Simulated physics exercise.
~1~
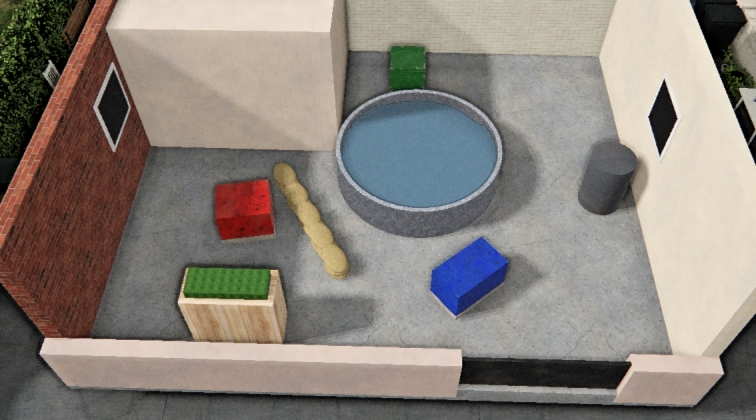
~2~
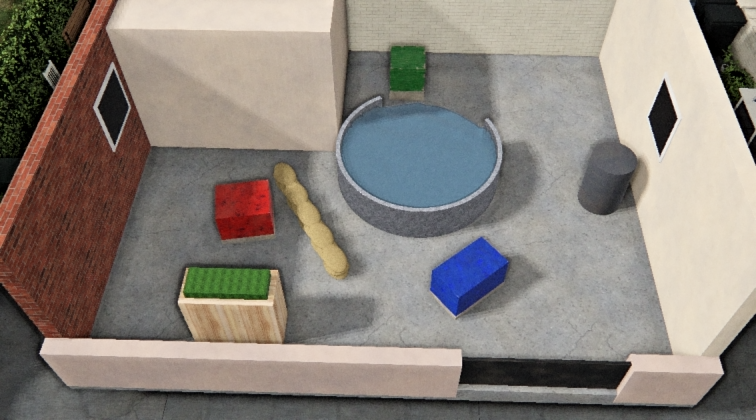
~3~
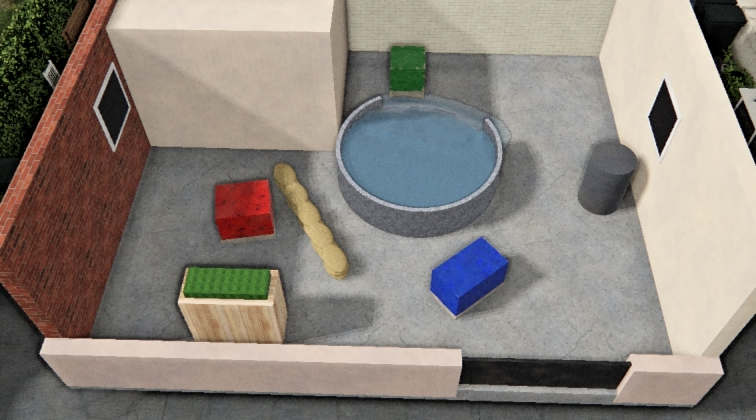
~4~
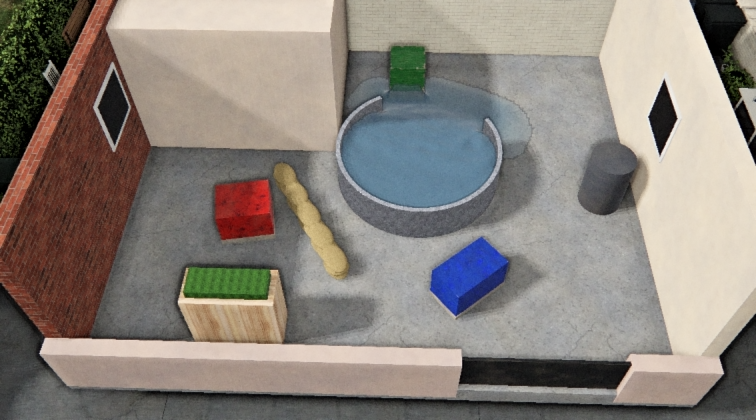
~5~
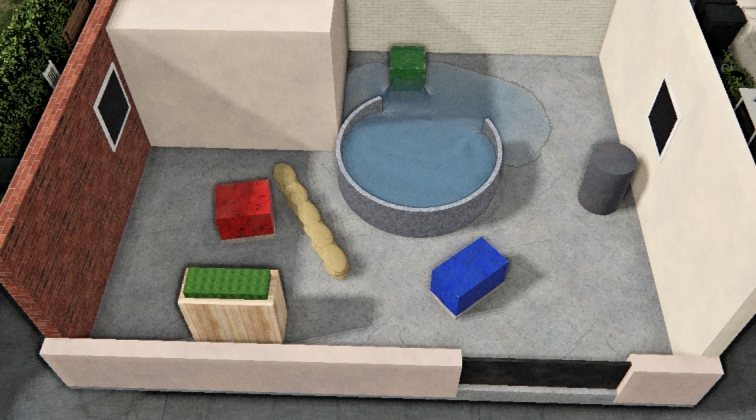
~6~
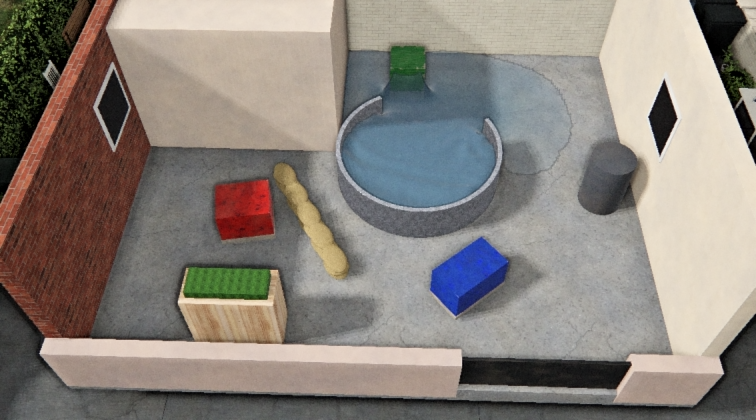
The footage shows a round pool of still water in a walled yard with red, blue and green crates; a gap opens on its far side, and water pours out, spreading across the paving around the green crate and rightward.
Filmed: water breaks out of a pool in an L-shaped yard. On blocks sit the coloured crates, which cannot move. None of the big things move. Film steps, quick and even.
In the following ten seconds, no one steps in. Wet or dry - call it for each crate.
Calls: Red crate - dry; blue crate - wet; green crate - wet.
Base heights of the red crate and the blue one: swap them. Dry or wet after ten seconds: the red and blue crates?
Result - red crate: Untouched; blue crate: Hit.
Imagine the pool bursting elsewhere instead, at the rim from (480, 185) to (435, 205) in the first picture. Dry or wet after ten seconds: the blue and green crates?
My take: The blue one gets flooded, while the green one stays clear.
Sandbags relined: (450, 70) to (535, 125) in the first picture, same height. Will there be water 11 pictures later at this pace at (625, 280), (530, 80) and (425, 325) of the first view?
Sequence kept: Flood-free - flood-hit - flood-free.
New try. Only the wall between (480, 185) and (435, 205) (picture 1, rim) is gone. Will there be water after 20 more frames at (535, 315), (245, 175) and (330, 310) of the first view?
Order as asked: Swamped, untouched, swamped.
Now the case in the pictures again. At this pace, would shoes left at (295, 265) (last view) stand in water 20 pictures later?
Answer: No flooding.
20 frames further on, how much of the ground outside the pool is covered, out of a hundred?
Around 40 percent of it.
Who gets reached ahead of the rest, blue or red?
I'd go with the crate marked blue.
A moment on, water covers 25 % of the floor; the red crate not reached, the blue crate not reached, the green crate water round its plinth.
Next, water covers 25 % of the floor; the red crate not reached, the blue crate not reached, the green crate water round its plinth.
Then, water covers 40 % of the floor; the red crate not reached, the blue crate not reached, the green crate water round its plinth.
Later, water covers 60 % of the floor; the red crate not reached, the blue crate water round its plinth, the green crate water round its plinth.
In the end, water covers 75 % of the floor; the red crate stayed above the water, the blue crate was topped, the green crate was topped.
